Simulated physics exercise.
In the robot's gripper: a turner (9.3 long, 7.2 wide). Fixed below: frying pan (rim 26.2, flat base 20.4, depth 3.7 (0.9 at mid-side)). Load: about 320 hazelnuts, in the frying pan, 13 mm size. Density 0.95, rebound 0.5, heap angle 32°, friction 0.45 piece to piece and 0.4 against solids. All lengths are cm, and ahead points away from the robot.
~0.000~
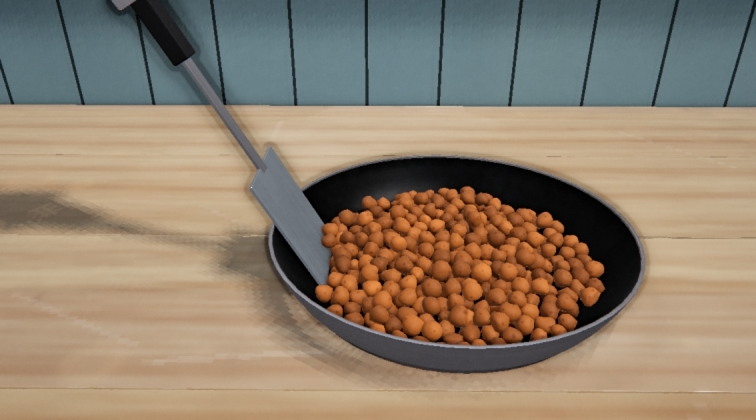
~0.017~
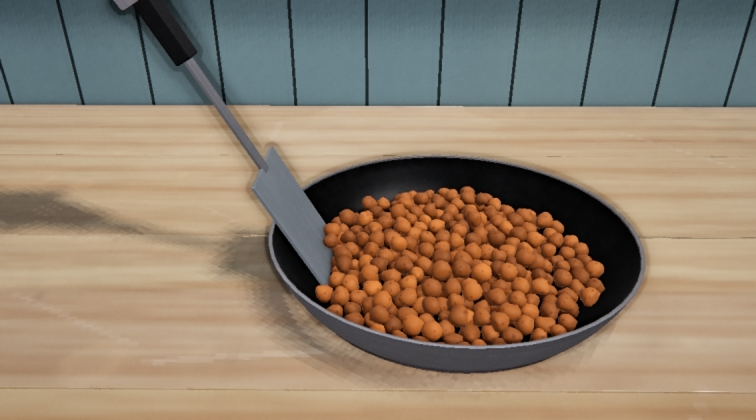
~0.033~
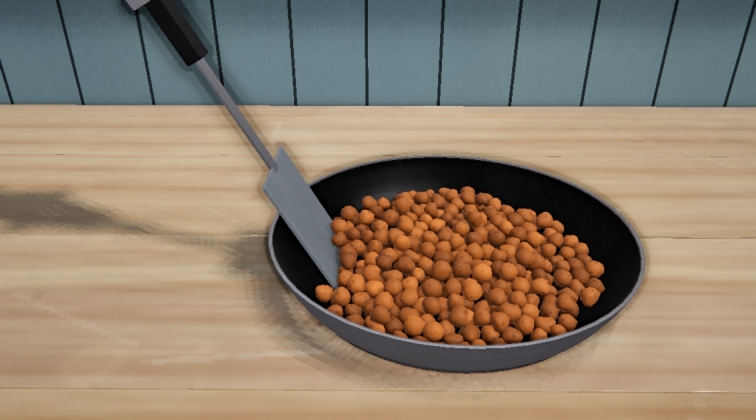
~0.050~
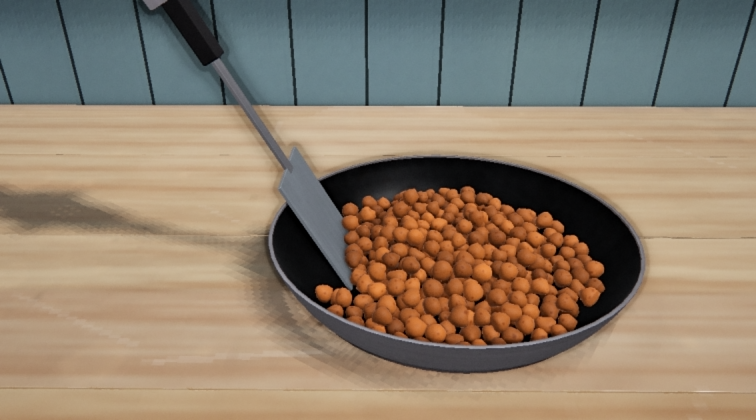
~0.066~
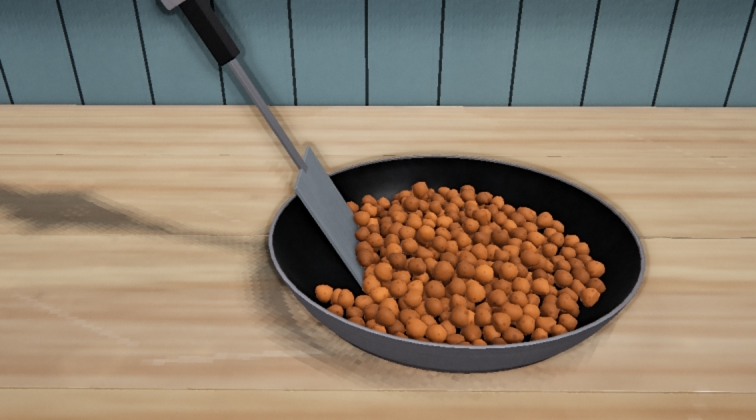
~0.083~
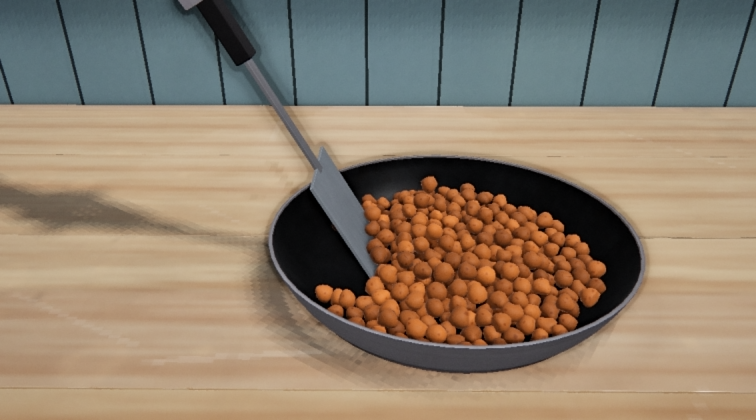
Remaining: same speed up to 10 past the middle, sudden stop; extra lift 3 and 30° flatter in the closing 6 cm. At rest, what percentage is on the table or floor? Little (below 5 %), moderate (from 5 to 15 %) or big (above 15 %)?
Answer: Moderate; from 5 to 15 % of the hazelnuts finish on the table or floor.
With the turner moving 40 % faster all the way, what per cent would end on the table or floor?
Then about 20 per cent.
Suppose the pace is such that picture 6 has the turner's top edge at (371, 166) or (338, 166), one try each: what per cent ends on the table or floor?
About 25 and 15 per cent.
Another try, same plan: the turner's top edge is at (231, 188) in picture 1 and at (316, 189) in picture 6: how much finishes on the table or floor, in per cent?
About 15 per cent.
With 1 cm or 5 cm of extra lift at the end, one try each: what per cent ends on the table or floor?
About 5 and 15 per cent.
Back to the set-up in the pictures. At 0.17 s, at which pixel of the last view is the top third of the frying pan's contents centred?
At about (483, 239).
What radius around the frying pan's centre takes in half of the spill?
Roughly 24 cm.
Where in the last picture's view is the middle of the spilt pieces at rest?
Near (719, 268).
After 0.17 s, sloping 61°, highest piece 5 above the table; 324 in the frying pan.
After 0.26 s, sloping 51°, highest piece 5 above the table; 324 in the frying pan.
After 0.50 s, sloping 31°, highest piece 5 above the table; 293 in the frying pan, 29 on the table or floor, 2 on the blade or in flight.
After 1.55 s, sloping 31°, highest piece 4 above the table; 293 in the frying pan, 31 on the table or floor.
In the end, 293 in the frying pan, 31 on the table or floor. That is 10 % on the table or floor.
